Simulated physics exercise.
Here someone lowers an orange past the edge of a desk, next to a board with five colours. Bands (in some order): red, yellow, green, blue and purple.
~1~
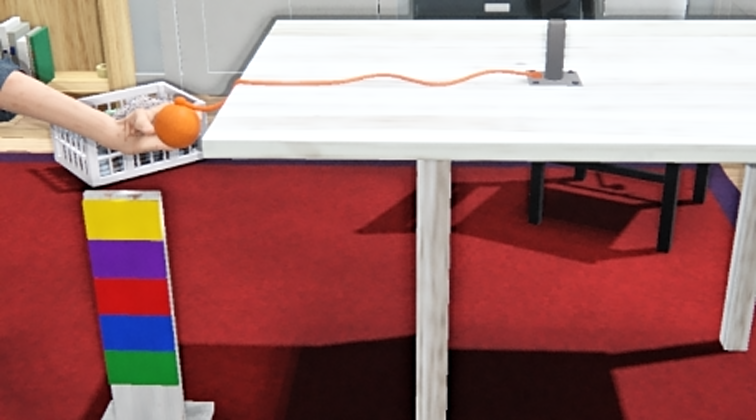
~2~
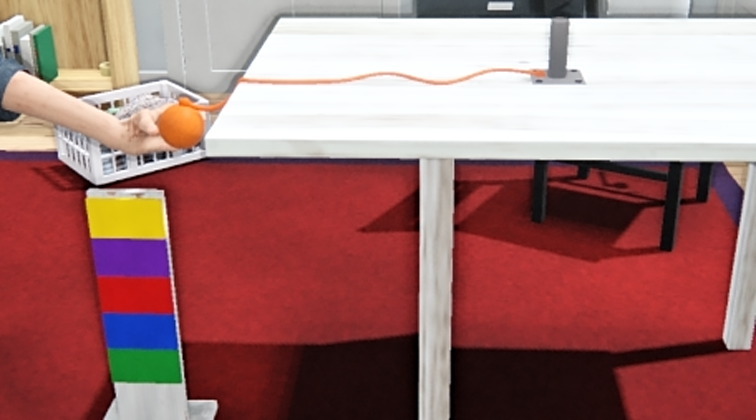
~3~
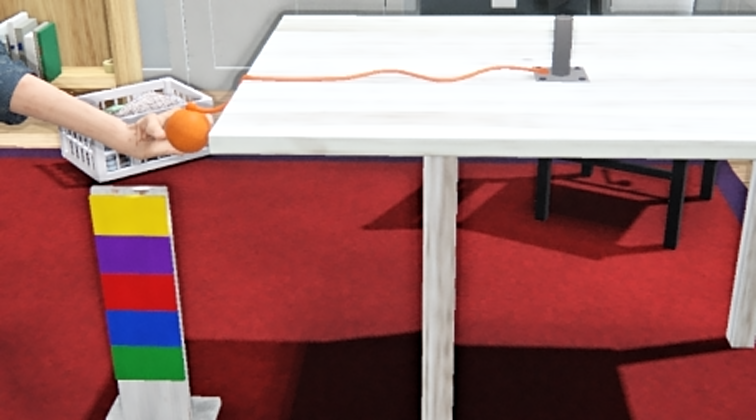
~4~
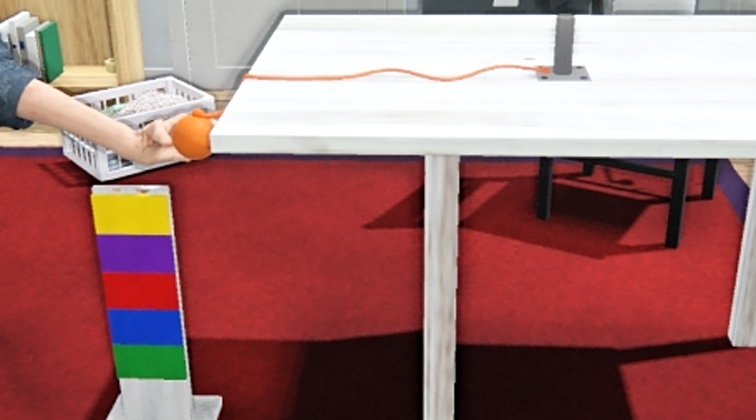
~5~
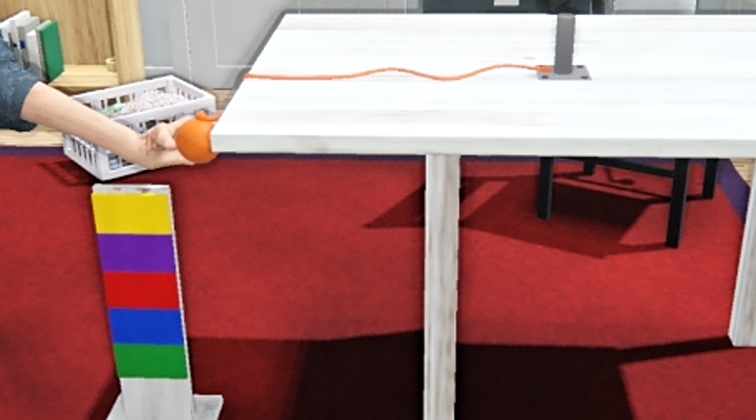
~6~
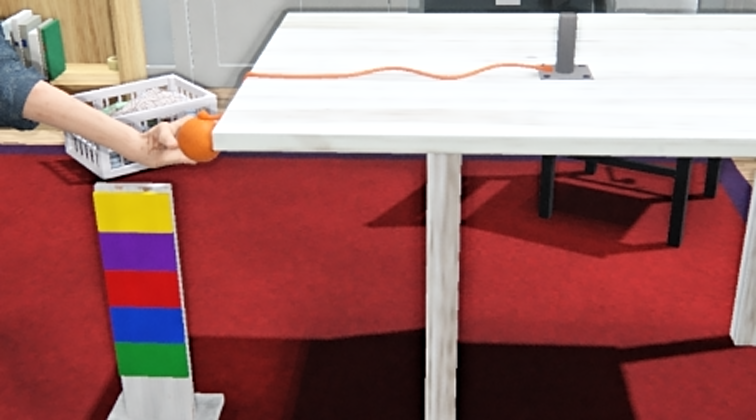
A hand held an orange ball on an orange cord at the left end of a white table, above a color-striped stand, and shifted it slightly right and down against the table's edge.
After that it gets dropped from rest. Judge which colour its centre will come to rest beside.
Its centre comes to rest beside yellow.
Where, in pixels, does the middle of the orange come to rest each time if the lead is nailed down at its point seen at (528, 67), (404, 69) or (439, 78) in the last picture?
In order of the tries: About (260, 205), about (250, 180), about (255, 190).
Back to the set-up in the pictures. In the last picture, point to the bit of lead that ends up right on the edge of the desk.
It's near (286, 77) in the last picture.
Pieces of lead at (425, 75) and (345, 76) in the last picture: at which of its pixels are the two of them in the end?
At (399, 72), then (305, 74).
Soon after, orange near (219, 199); level with yellow.
Then, orange near (282, 204); level with yellow.
Further on, orange near (259, 209); level with yellow.
At rest, orange near (258, 209); level with yellow. Its middle rests at the yellow band.
